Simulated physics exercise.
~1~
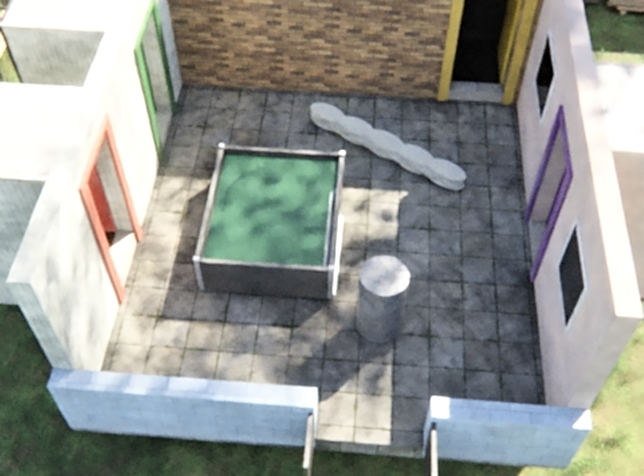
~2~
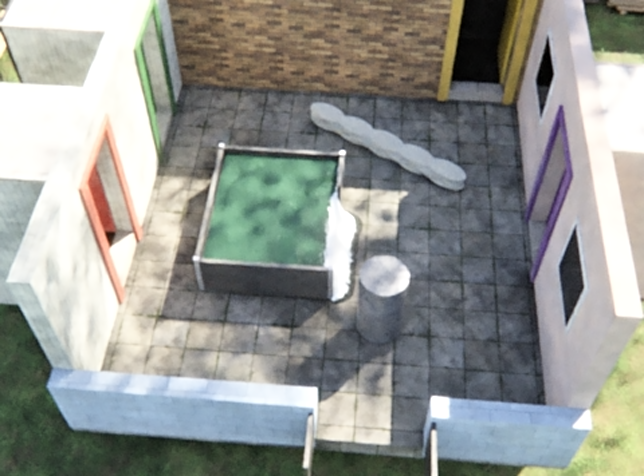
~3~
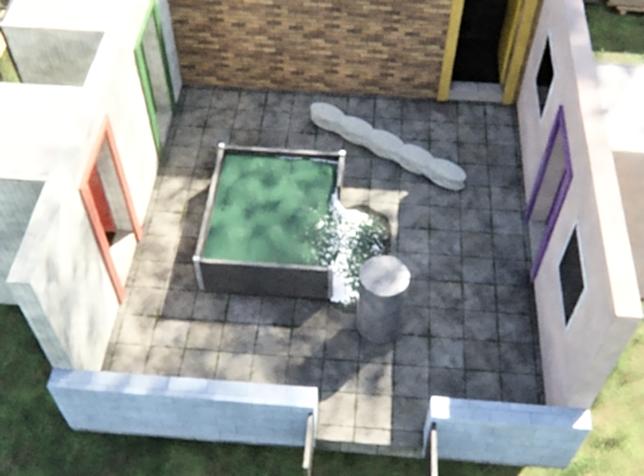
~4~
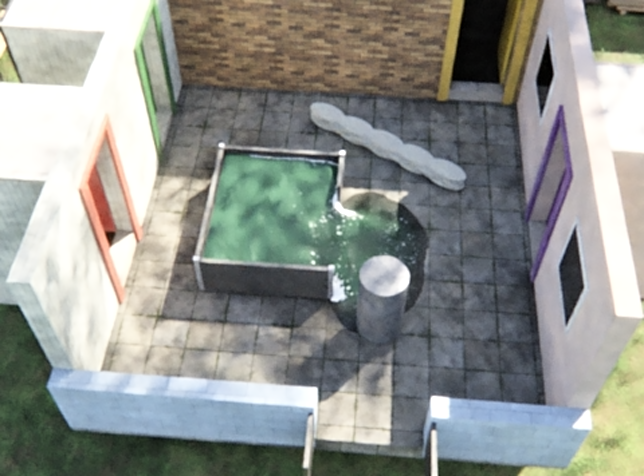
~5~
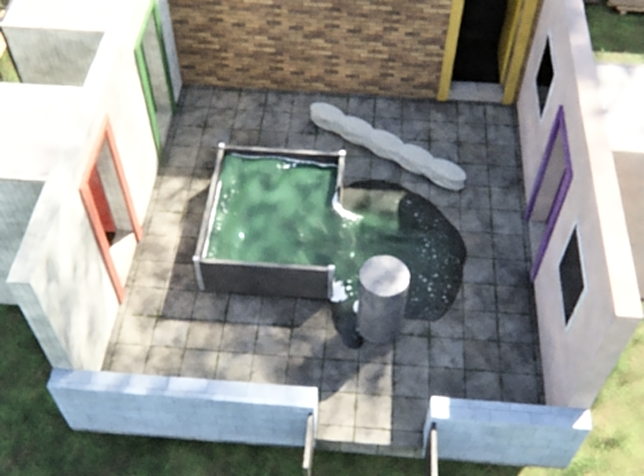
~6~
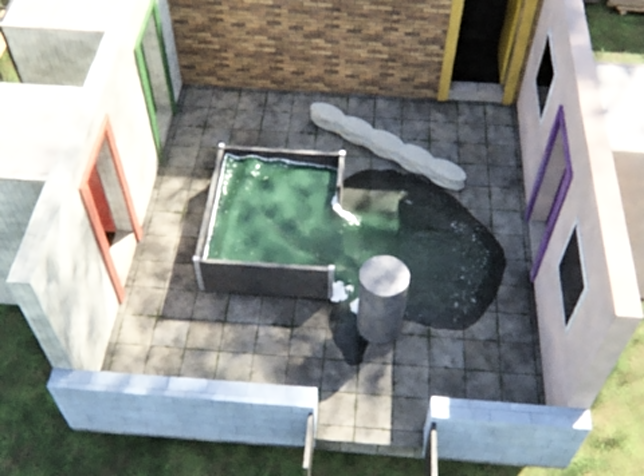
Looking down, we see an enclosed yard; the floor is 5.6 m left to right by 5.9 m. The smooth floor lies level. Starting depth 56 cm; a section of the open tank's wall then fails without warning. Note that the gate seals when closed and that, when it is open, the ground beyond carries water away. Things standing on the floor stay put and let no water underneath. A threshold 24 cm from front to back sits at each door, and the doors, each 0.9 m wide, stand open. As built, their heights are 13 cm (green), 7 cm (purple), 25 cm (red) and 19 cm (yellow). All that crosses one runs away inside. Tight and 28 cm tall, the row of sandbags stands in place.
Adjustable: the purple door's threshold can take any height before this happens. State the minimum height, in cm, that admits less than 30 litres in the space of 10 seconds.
21 cm, roughly.
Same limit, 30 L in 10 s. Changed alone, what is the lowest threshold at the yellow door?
At yellow, roughly 8.0 cm.
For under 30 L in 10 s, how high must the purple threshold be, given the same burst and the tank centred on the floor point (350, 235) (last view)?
Close to 29 cm would do it.
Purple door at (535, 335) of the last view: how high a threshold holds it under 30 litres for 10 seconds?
It needs about 19 cm.
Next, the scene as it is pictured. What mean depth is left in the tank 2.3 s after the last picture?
Around 19 cm deep on average.
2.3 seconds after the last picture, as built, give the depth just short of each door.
Green door 0 cm, purple door 20 cm, red door 0 cm, yellow door 10 cm.
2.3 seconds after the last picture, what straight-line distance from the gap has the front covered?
I make it some 4.2 m.
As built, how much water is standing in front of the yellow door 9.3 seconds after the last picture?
It works out to about 7.0 centimetres deep.
Then, 0.7 s after the last picture water covers 25 % of the floor, deepest (32 cm) near (536, 300); 5 cm at the purple door, 33 litres in over its 7 cm threshold.
Then, 2.3 s after the last picture water covers 40 % of the floor, deepest (27 cm) near (549, 438); 20 cm at the purple door, 206 litres in over its 7 cm threshold.
Then, 9.3 s after the last picture water covers 95 % of the floor, deepest (9 cm) near (152, 194); 5 cm at the purple door, 309 litres in over its 7 cm threshold.
At the purple door as built, the water peaked near 26 cm, 1.5 s after the last picture.
Run again over the same 10 s with other heights there, 59 litres in over 18.5 cm, 9 litres over 25 cm. The limit of 30 litres is kept from about 21 cm up.
